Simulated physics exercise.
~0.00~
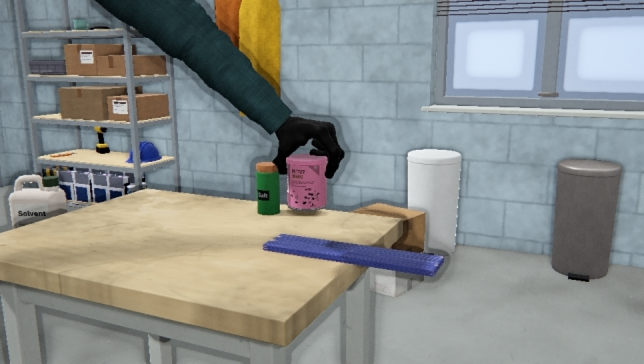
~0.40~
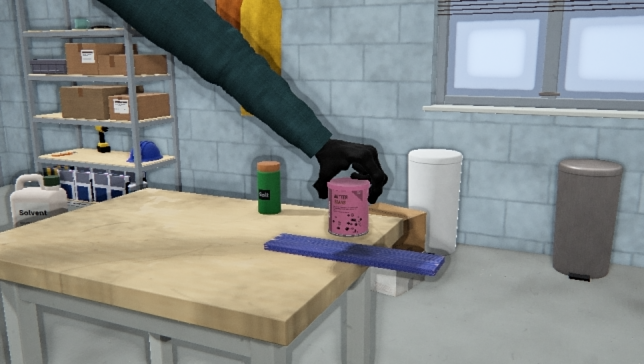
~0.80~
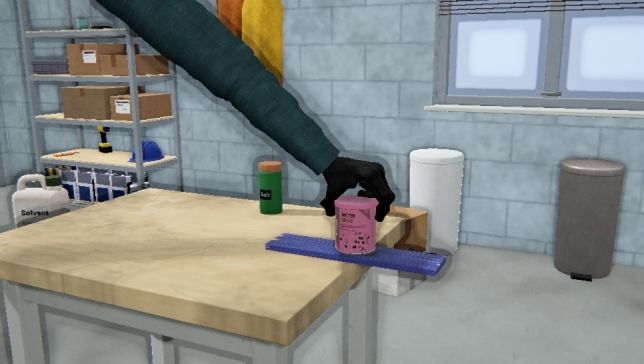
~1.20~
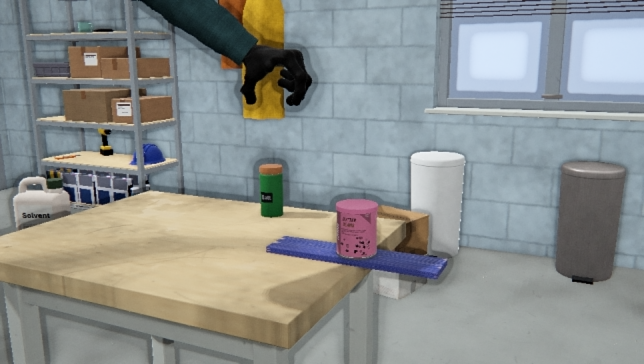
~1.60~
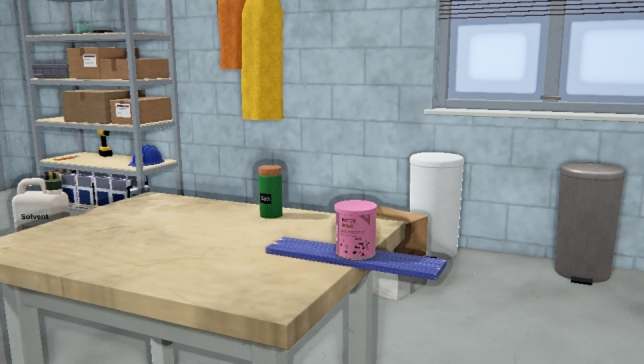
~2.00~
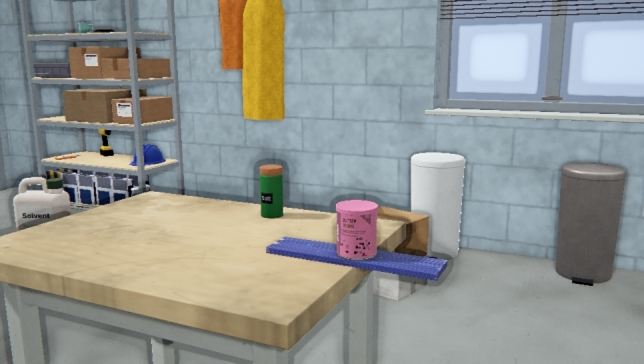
At the start, a black-gloved hand holds a pink tin beside a green jar on a wooden worktable, with a blue plank lying near the table's right edge and jutting past it. The hand carries the tin to the right and toward the viewer, leaving the jar behind. It then lowers the tin upright onto the blue plank. The fingers let go, and the arm draws back up and to the left until it is out of view. The tin stays standing on the plank, which remains on the table, and the green jar has not moved.
